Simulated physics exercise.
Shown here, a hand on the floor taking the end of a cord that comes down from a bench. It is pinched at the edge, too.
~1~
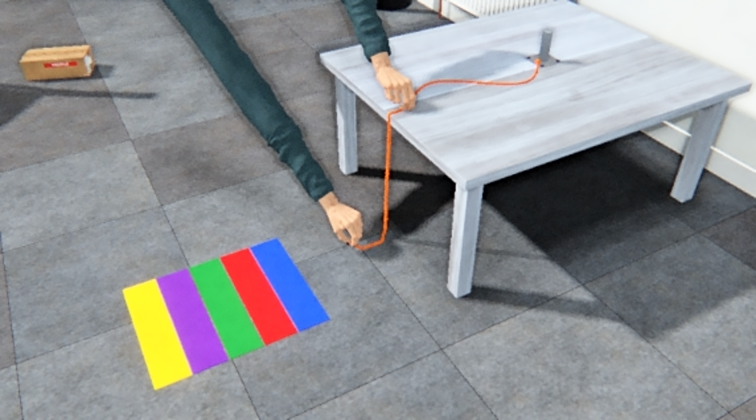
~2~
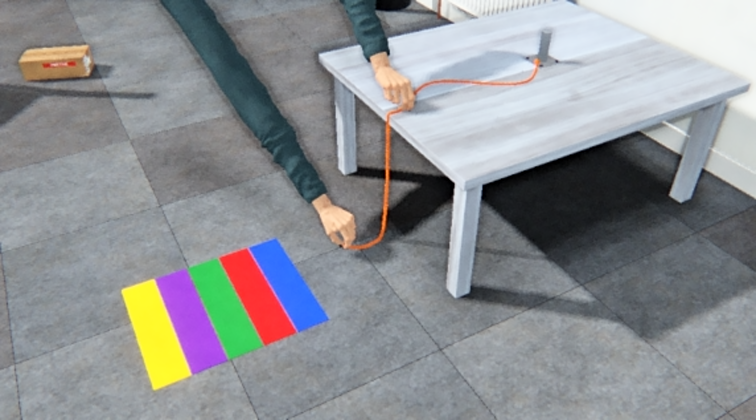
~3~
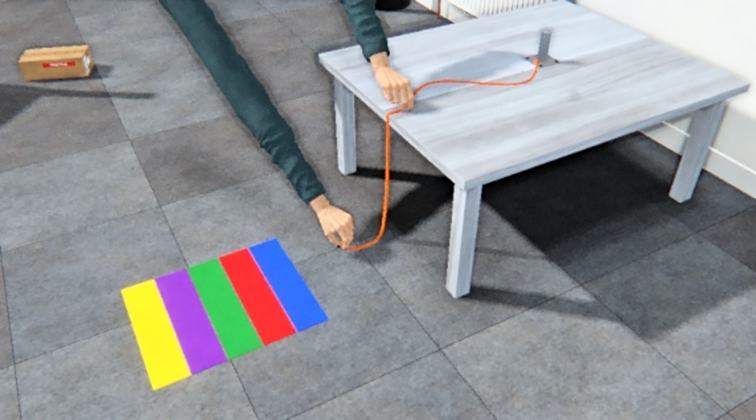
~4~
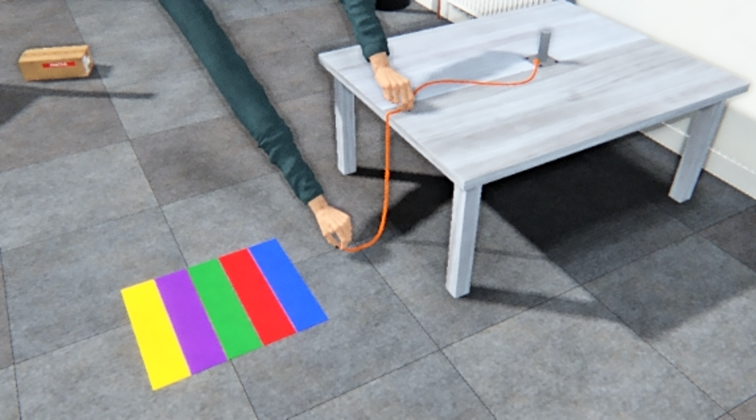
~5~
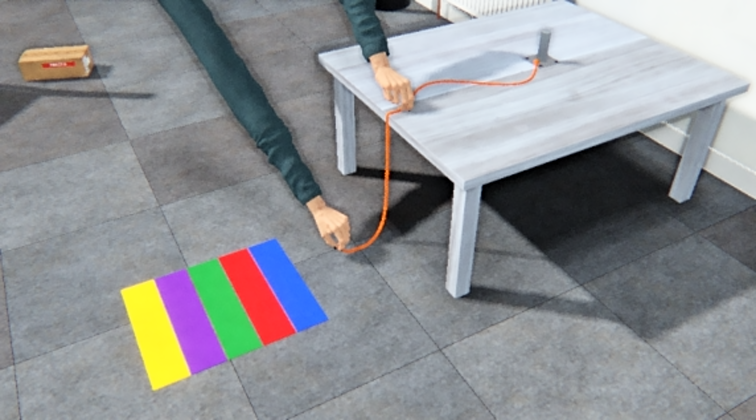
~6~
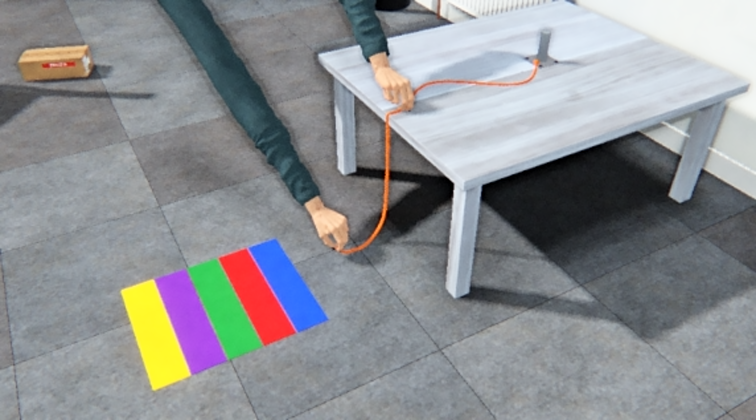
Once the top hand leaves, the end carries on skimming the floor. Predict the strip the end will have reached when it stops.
I would say the green strip.
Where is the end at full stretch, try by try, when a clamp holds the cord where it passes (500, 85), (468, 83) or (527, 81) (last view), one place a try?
The pixel places are (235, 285), (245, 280) and (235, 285), one per try.
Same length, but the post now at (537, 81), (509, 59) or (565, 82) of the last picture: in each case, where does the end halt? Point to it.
Roughly (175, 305), (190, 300) and (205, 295), try by try.
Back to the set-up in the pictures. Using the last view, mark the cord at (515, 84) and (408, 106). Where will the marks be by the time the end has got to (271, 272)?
(491, 77) and (382, 123), approximately.
Soon after, end near (272, 272); over blue.
After that, end near (237, 284); over red.
At the stop, end near (218, 291); over green. It halts on the green strip.
